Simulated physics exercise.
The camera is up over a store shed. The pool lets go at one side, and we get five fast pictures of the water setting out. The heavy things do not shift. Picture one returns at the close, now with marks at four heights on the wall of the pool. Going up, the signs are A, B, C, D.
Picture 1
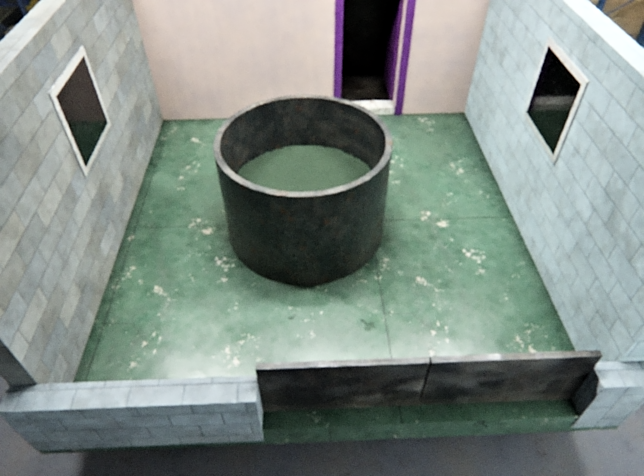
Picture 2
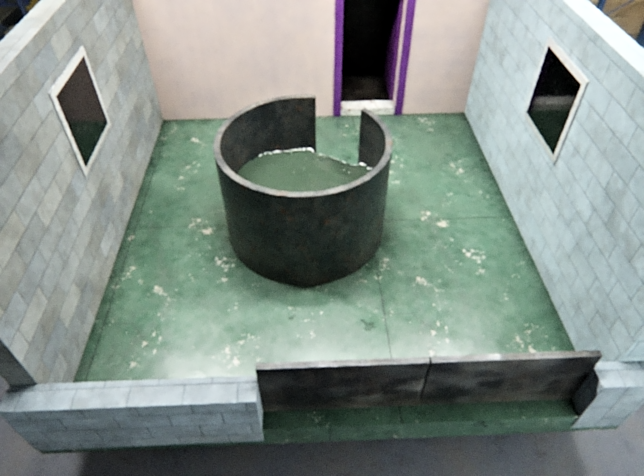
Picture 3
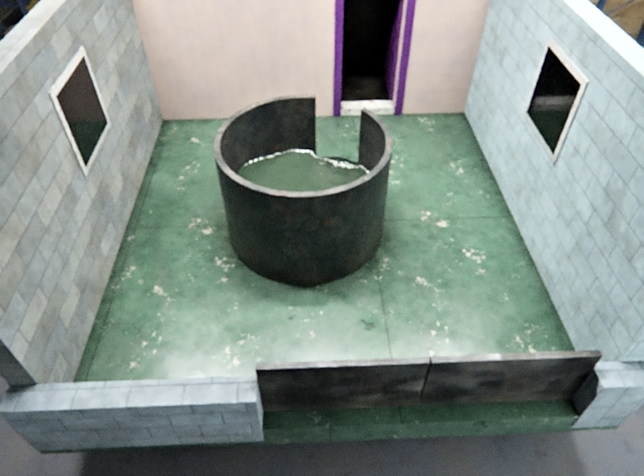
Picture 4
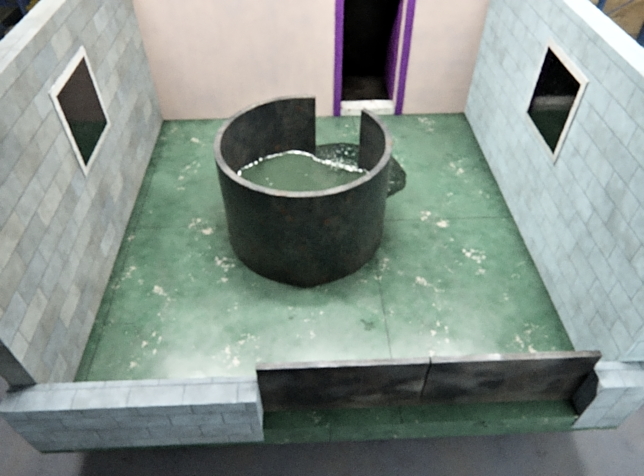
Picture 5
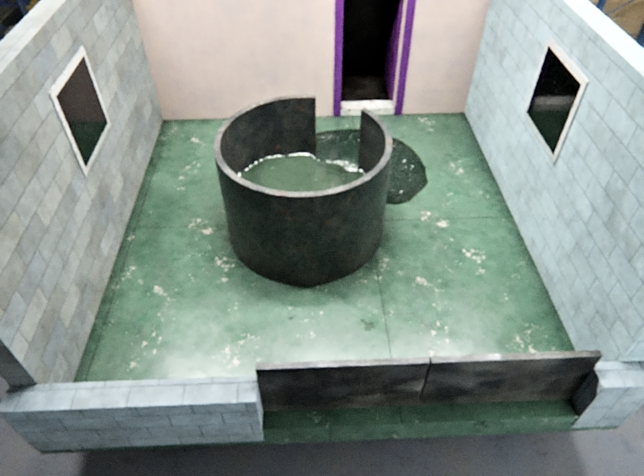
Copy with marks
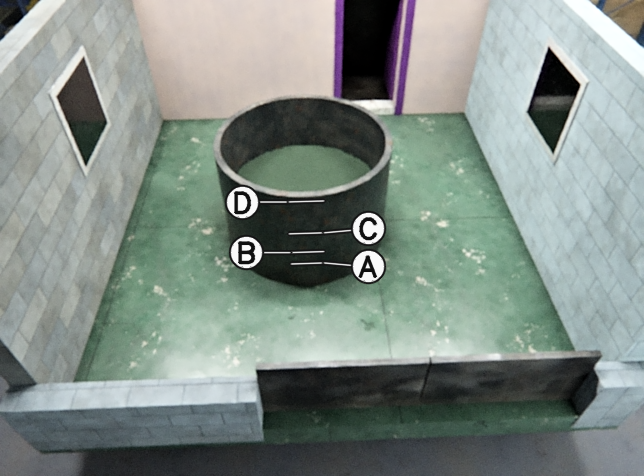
A gap opened in the back of a round, dark-walled pool inside a shed, near the purple doorway, and water came out through it, spreading in a dark patch across the green floor behind and to the right.
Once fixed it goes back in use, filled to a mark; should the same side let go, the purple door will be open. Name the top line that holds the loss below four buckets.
Line A just does it.
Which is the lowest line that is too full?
It is B.
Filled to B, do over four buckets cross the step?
Yes.
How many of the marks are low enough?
One.
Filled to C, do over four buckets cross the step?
Yes, that goes wrong.
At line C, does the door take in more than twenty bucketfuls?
Yes.
In white, A at (307, 263); B at (307, 252); C at (306, 233); D at (305, 201); from the bottom up A, B, C, D.
With A, a splash gets over, under a bucket.
With B, about 8 bucketfuls get in.
With C, dozens of bucketfuls pour in.
With D, dozens of bucketfuls pour in.
